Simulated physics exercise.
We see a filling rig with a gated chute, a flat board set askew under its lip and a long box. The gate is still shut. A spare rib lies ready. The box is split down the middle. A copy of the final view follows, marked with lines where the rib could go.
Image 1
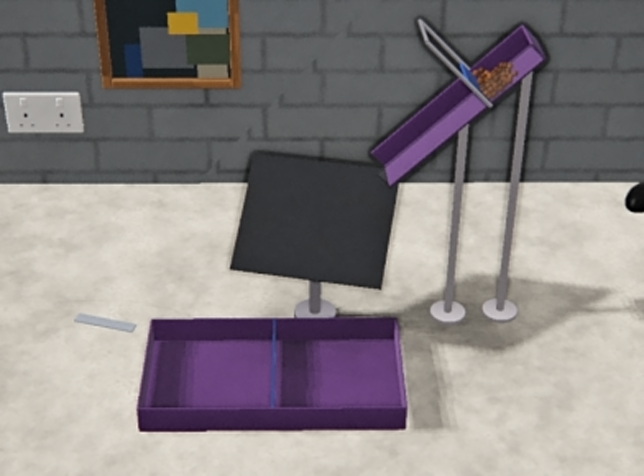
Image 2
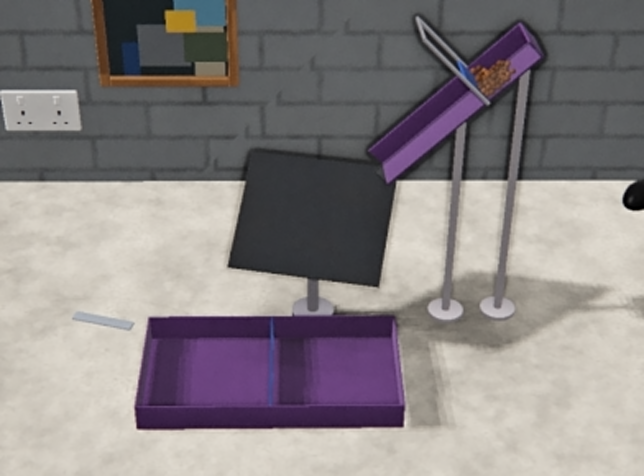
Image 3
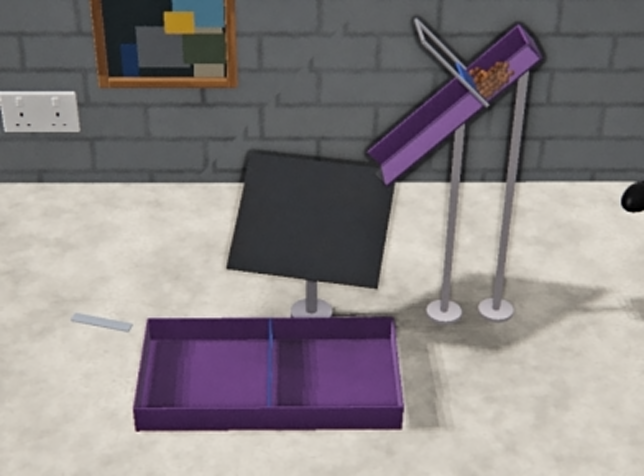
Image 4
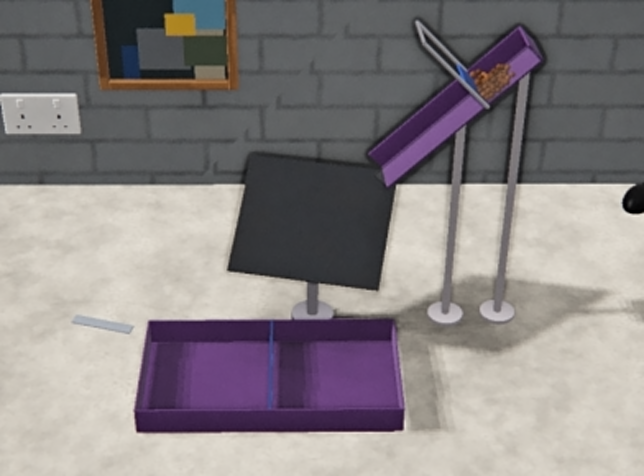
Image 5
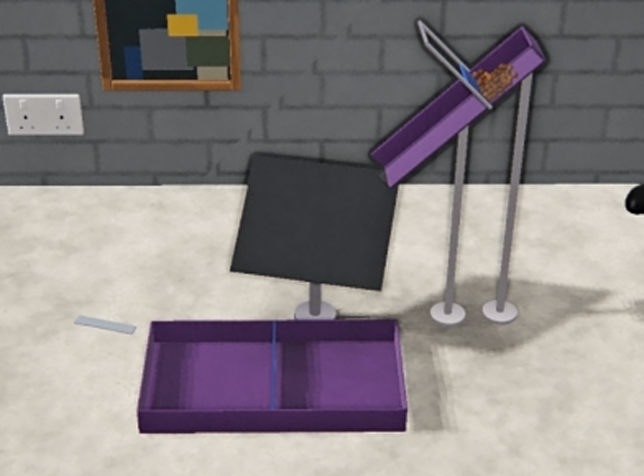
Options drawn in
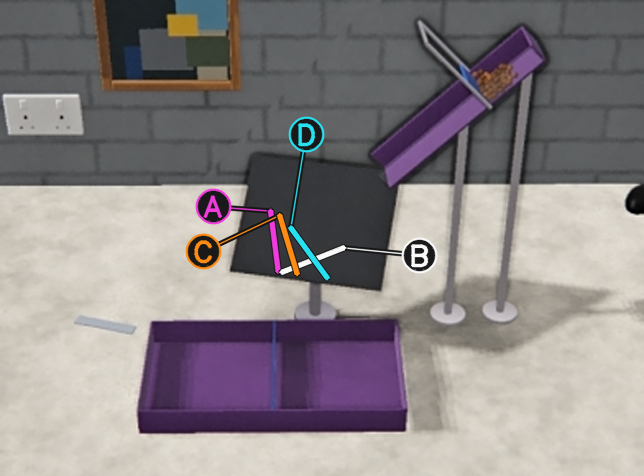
A long purple box with a divider sat beneath a tilted black board and a sloping purple chute holding small brown pieces behind its gate; nothing moved apart from the view shifting very slightly.
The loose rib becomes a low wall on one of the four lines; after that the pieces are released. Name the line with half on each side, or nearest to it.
Line A does it best.
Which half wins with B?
Left.
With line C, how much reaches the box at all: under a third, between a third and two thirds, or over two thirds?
It is over two thirds.
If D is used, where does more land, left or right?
Right.
On the marked copy, line A from (270, 211) to (278, 271); line B from (343, 247) to (282, 272); line C from (279, 215) to (297, 273); line D from (290, 227) to (327, 277).
With A, of what is caught, about half in the left half, about half in the right.
With B, of what is caught, nearly all in the left half, a stray few in the right.
With C, of what is caught, a small part in the left half, most in the right.
With D, of what is caught, a small part in the left half, nearly all in the right.
